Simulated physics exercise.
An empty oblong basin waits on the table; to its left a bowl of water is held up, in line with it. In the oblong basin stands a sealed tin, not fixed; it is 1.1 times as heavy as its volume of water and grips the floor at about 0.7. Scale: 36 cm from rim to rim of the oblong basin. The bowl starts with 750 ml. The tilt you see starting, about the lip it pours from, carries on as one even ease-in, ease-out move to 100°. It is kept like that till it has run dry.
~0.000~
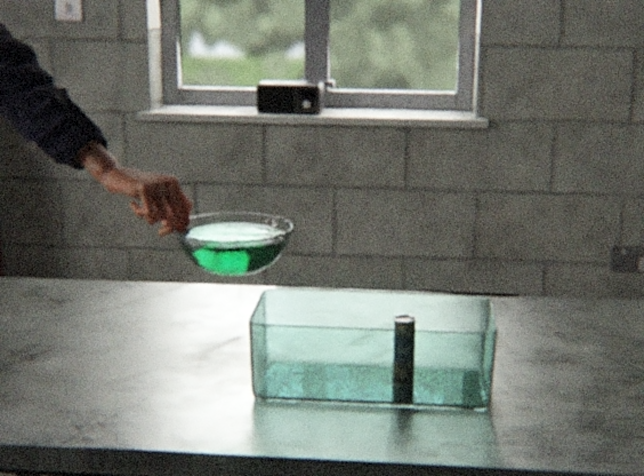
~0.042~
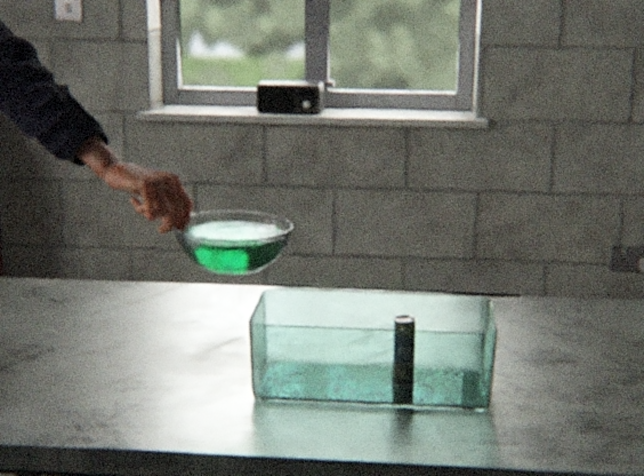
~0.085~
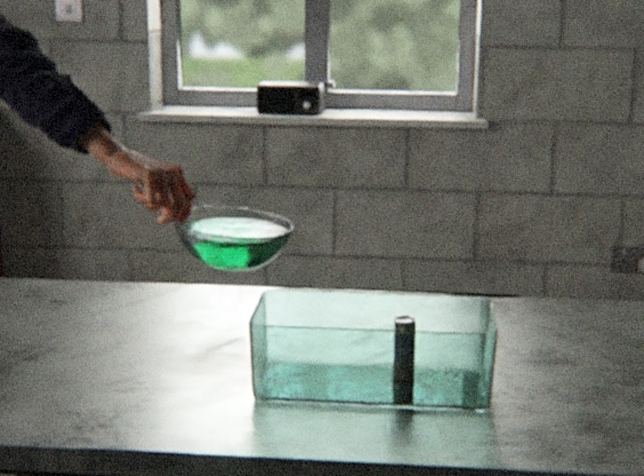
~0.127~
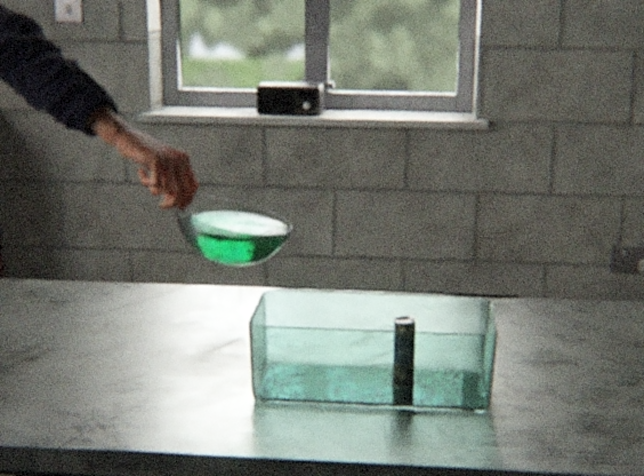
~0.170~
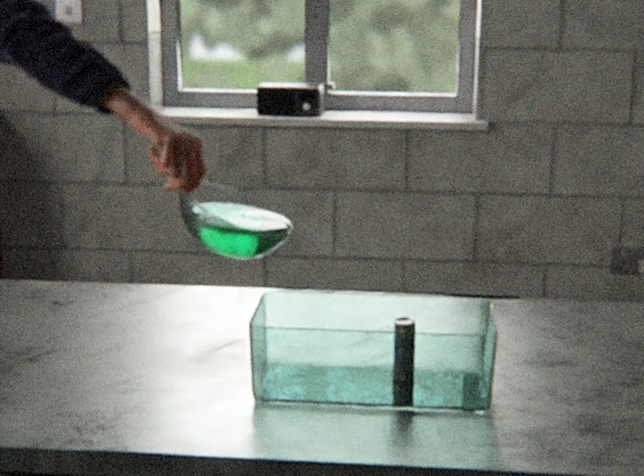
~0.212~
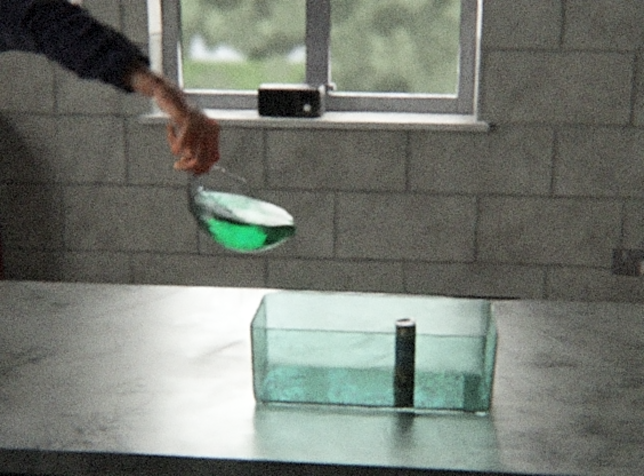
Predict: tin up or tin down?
The tin falls.
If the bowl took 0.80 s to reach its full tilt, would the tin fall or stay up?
Then it remains upright.
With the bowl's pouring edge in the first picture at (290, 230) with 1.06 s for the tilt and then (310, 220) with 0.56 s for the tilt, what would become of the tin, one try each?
First it keeps standing; then it falls.
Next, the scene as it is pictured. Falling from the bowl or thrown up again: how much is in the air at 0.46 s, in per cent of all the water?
Near 72 in a hundred.
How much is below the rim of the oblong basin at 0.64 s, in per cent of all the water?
Some 98 per cent.
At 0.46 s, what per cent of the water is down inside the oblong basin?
Near 12 in a hundred.
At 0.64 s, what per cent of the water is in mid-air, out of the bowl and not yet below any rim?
About 3 per cent.
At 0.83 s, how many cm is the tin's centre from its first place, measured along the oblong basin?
About 4 cm.
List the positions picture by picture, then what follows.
In the first picture, it leans 0°; its right rim is at (292, 230); the water meets the walls at (181, 234) and (288, 237); the oblong basin's rim runs from (256, 307) to (494, 316); the tin's top is at (405, 321).
In the second picture, it leans 2°; its right rim is at (292, 230); the water meets the walls at (181, 232) and (288, 236).
In the third picture, it leans 6°; its right rim is at (292, 231); the water meets the walls at (181, 227) and (289, 234).
In the fourth picture, it leans 13°; its right rim is at (291, 231); the water meets the walls at (183, 220) and (289, 230).
In the fifth picture, it leans 23°; its right rim is at (291, 232); the water meets the walls at (185, 208) and (291, 226); 1 per cent is over the edge.
In the sixth picture, it leans 33°; its right rim is at (291, 233); the water meets the walls at (191, 195) and (277, 216); 5 per cent is over the edge.
By 0.46 s the tilt is 95° and 16 per cent is still to pour; the tin stands where it began.
By 0.64 s the tilt is 100° and 0 per cent is still to pour; the tin leans 11°.
By 0.83 s the tilt is 100° and 0 per cent is still to pour; the tin leans 4°.
By 1.04 s the tilt is 100° and 0 per cent is still to pour; the tin leans 36°.
At rest the tin lies on its side.
